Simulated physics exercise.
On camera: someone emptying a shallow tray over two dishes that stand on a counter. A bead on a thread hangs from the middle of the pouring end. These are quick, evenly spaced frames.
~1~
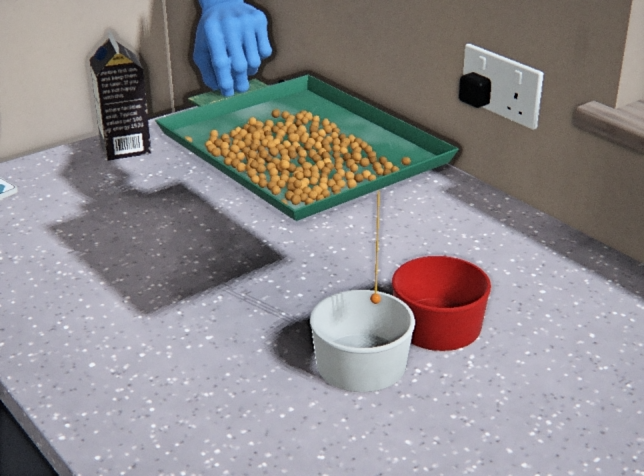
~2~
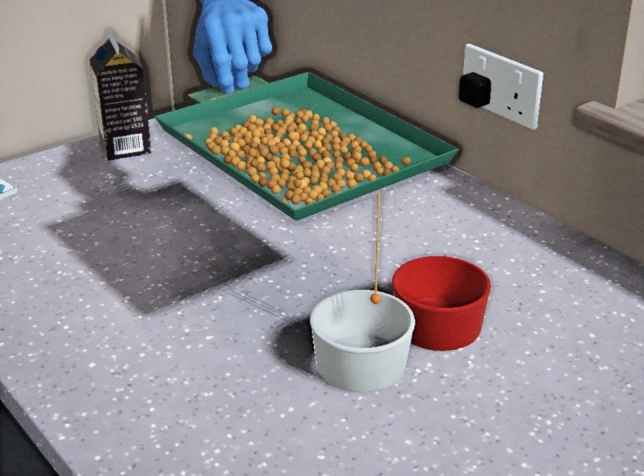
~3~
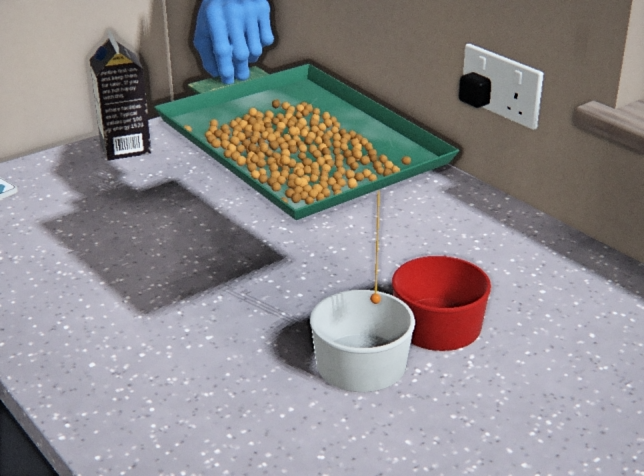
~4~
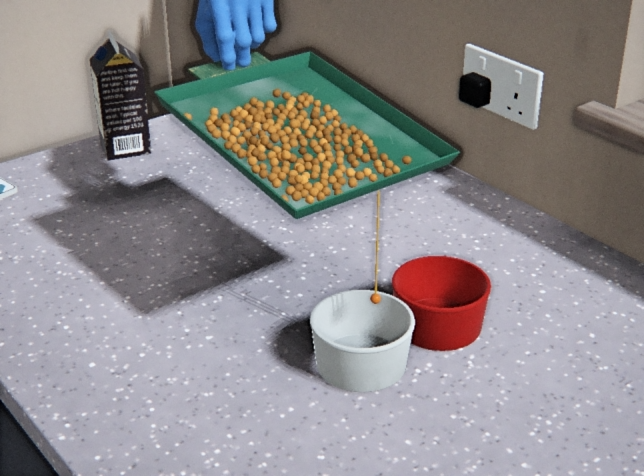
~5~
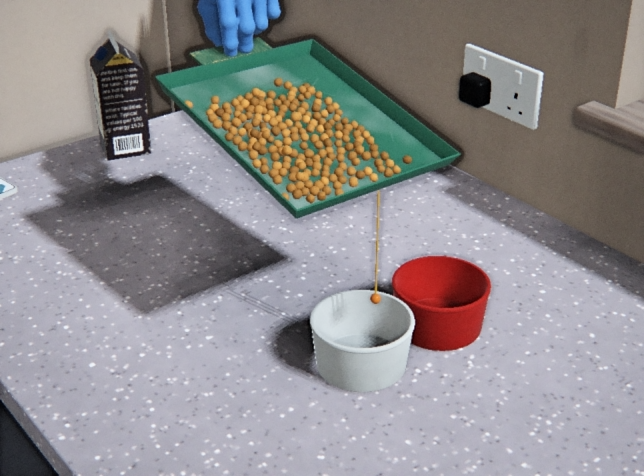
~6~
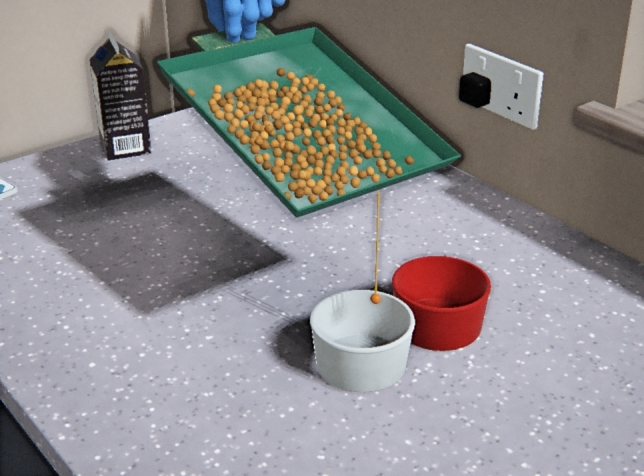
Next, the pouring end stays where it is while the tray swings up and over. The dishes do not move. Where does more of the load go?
Fuller: The right-hand dish.
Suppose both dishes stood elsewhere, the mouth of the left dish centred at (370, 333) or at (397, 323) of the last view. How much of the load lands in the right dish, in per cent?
Near 50 % and 30 %.
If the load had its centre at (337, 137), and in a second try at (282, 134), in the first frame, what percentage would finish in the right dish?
About 30 and 30 per cent.
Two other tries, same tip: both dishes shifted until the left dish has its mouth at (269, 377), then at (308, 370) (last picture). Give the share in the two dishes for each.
The first gives 30 %, the second 50 %.
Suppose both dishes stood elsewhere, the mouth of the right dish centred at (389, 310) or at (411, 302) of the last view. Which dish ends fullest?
First the right-hand dish, then the dish on the right.
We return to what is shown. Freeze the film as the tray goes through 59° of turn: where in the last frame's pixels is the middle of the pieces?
Near (372, 166).
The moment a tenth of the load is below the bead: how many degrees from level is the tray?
Around 75° of tilt.
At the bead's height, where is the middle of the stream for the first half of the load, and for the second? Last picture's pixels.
The first part at (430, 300); the rest at (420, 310).
Just after the last frame, tray tipped steeply; almost all on the tray; just a few outside both; about a tenth in the air.
A moment on, tray tipped right over; about a tenth on the tray; about a tenth in the left dish; roughly a quarter in the right dish; roughly a third outside both; roughly a quarter in the air.
Further on, tray tipped past a quarter turn; about a tenth in the left dish; roughly a third in the right dish; roughly half outside both.
When it is over, tray tipped past a quarter turn; about a tenth in the left dish; roughly a third in the right dish; roughly half outside both.
